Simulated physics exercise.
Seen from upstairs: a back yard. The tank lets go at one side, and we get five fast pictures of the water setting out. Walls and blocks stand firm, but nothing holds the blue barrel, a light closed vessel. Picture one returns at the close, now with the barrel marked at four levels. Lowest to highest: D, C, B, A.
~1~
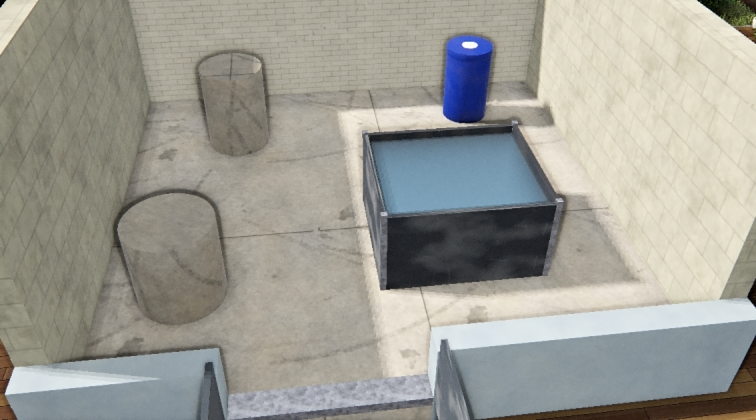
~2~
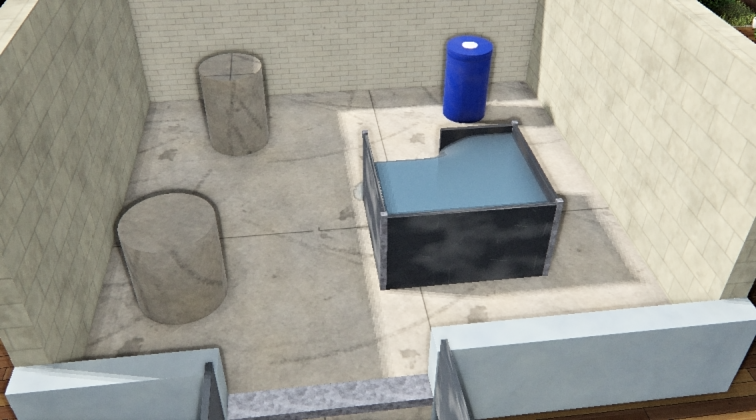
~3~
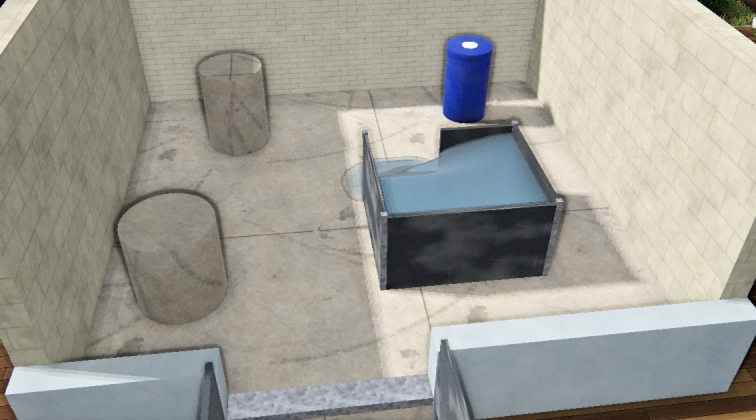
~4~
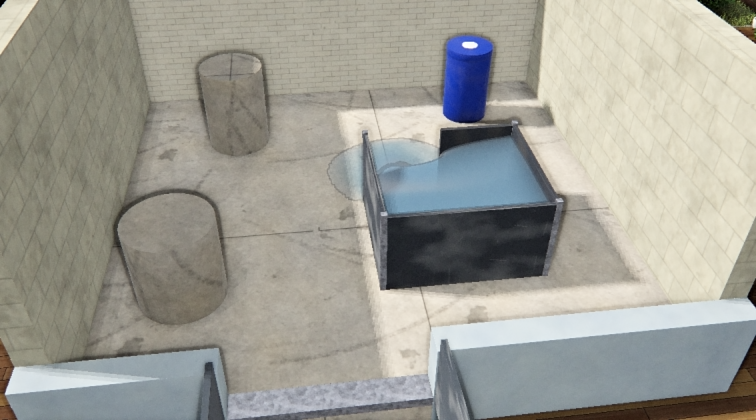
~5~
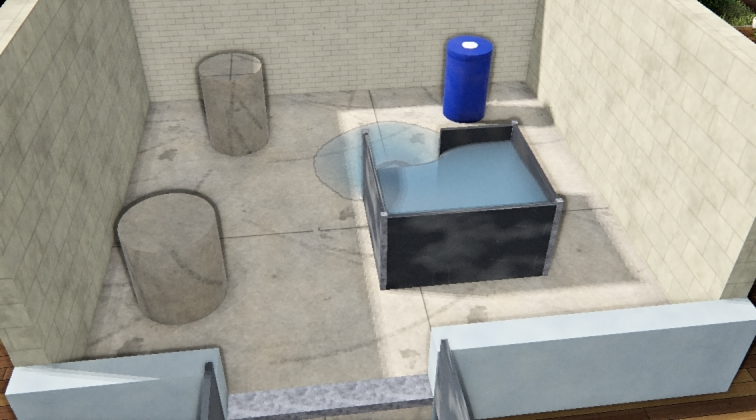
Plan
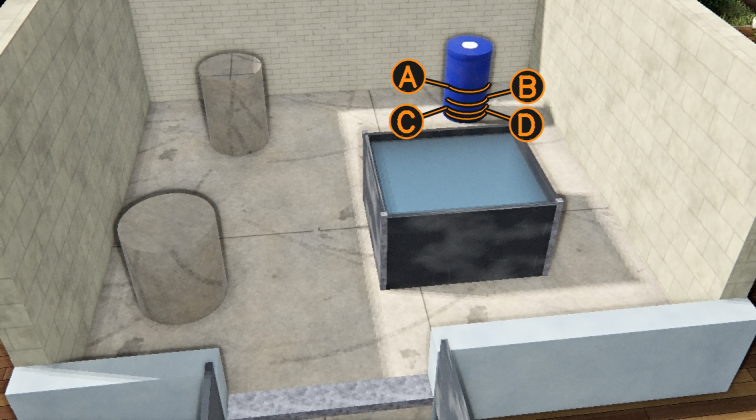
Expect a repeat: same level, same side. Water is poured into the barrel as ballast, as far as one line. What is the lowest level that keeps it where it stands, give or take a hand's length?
Use level C.
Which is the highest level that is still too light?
Here it is level D.
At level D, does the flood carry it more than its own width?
Yes, clearly.
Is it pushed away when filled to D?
Yes.
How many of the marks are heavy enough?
Three of the four.
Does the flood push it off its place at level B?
No, not at all.
In orange, A at (472, 92); B at (471, 105); C at (470, 113); D at (469, 119); from the bottom up D, C, B, A.
Choosing A, it does not move.
Choosing B, it does not move.
Choosing C, it does not move.
Choosing D, it is pushed about 3 times its own width away.
